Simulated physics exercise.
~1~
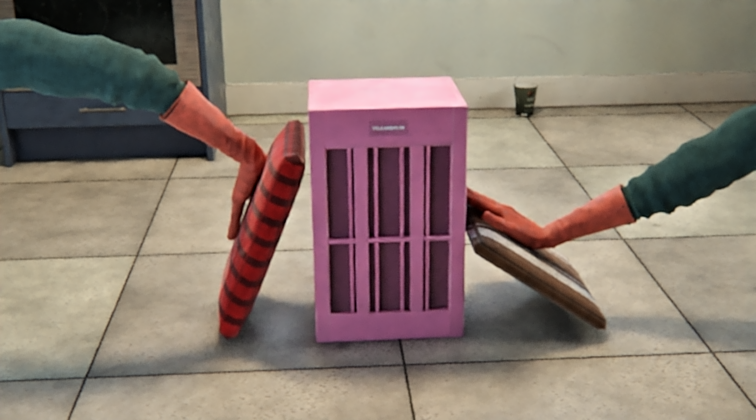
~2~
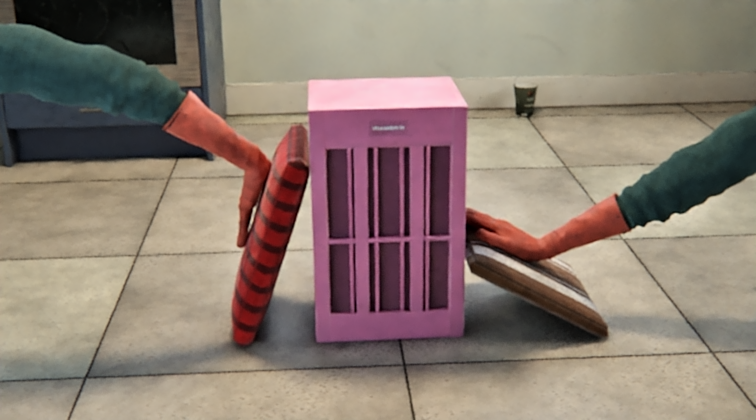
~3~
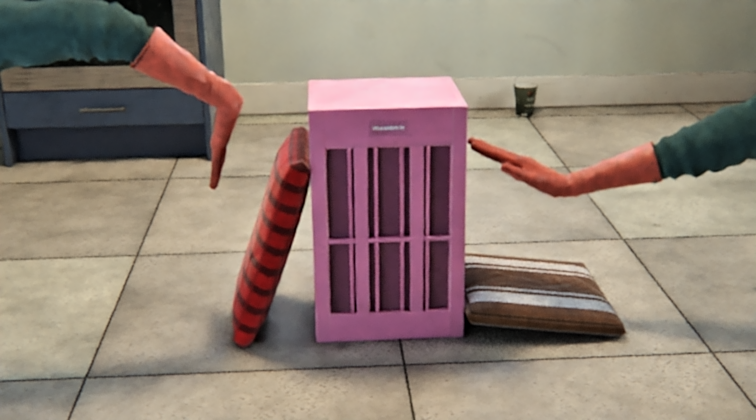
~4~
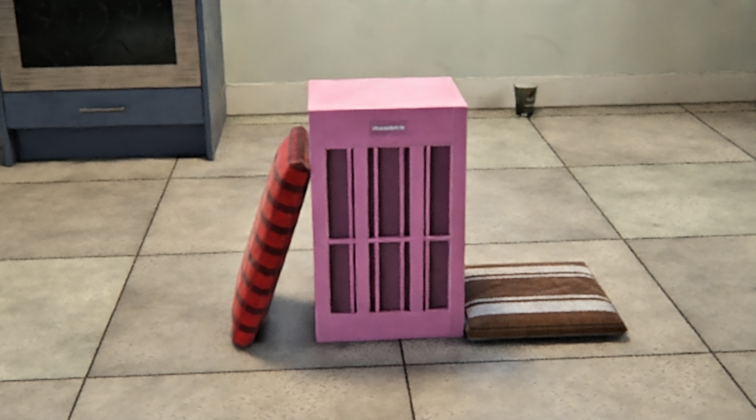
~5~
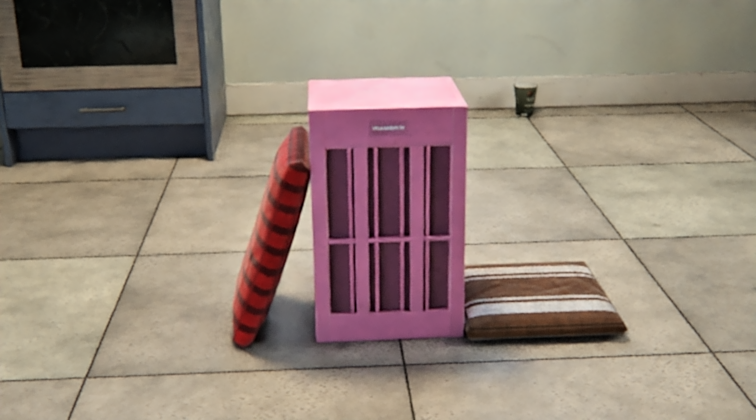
On a tiled floor, hands release two cushions by a pink crate; only the red stays leaning.
